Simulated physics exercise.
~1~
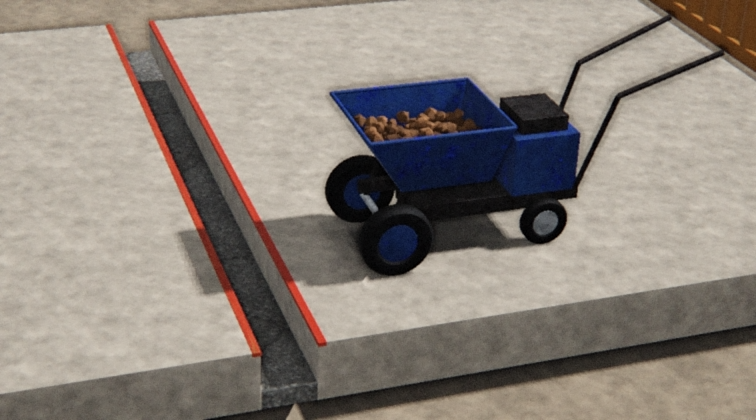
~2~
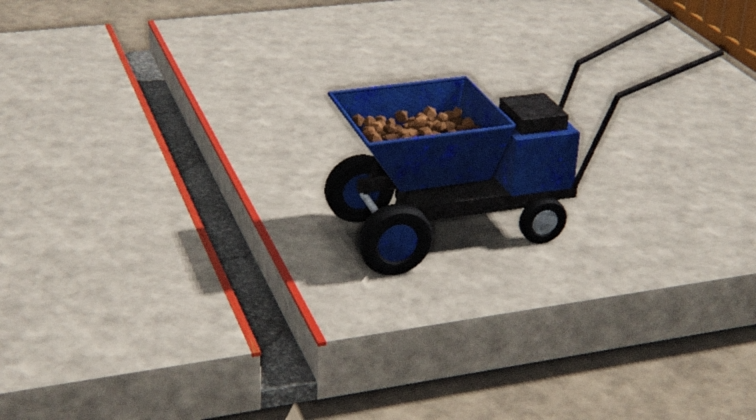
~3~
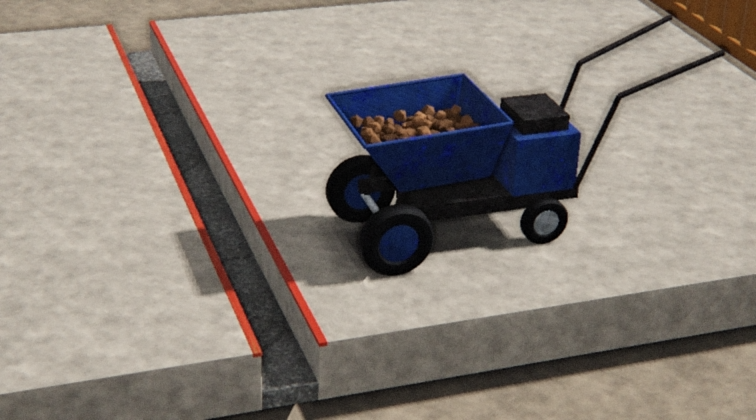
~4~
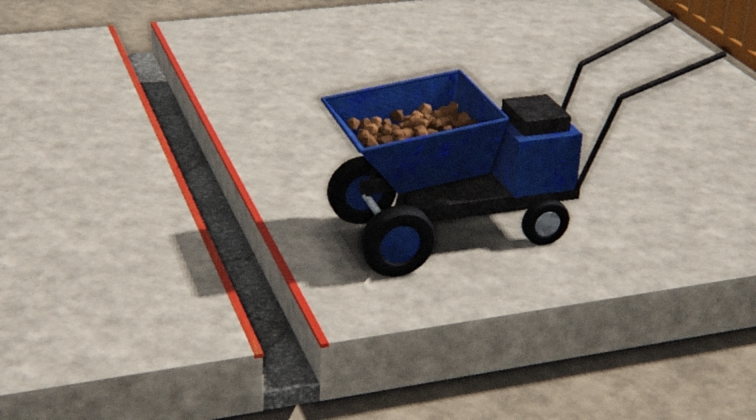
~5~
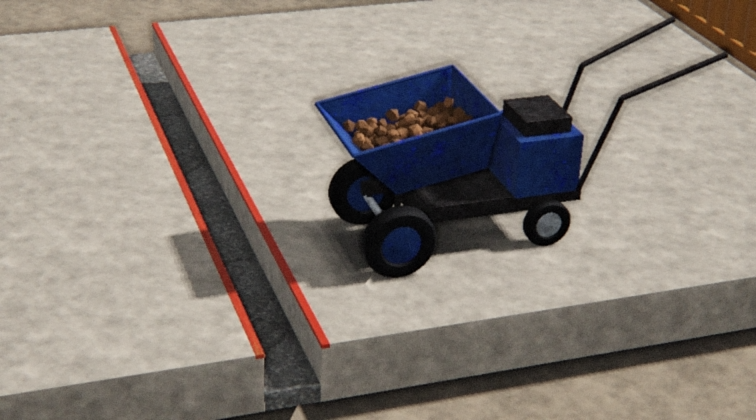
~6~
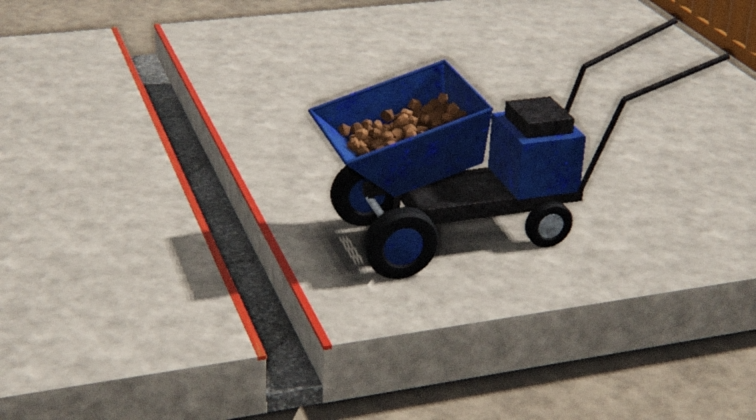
The blue skip of a small loaded barrow tilts gradually forward beside a narrow trench.
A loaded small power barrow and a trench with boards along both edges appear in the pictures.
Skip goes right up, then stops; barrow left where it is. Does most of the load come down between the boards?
Yes.
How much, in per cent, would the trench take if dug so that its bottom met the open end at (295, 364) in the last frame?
Roughly 70 in a hundred.
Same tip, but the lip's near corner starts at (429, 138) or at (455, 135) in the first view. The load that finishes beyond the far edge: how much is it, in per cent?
About 0 % and 0 %.
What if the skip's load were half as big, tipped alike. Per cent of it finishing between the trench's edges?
Roughly 100 percent.
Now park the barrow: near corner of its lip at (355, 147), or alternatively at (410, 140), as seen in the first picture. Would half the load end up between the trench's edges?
Result A - a majority; result B - a majority.
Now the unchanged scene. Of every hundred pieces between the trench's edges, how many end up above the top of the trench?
Something like 0 in a hundred.
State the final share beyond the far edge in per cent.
Roughly 5 percent of the pieces, I think.
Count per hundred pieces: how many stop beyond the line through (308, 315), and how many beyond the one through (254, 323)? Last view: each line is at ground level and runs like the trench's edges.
Close to 100 % and 10 %, in that order.
Soon, skip tipped steeply; all in the skip.
A while on, skip tipped right over; nearly all in the skip; a small part in or heaped over the trench.
Towards the end, skip tipped right over; about a quarter in the skip; about two thirds in or heaped over the trench; a small part beyond it.
Finally, skip tipped right over; nearly all in or heaped over the trench; a small part beyond it.
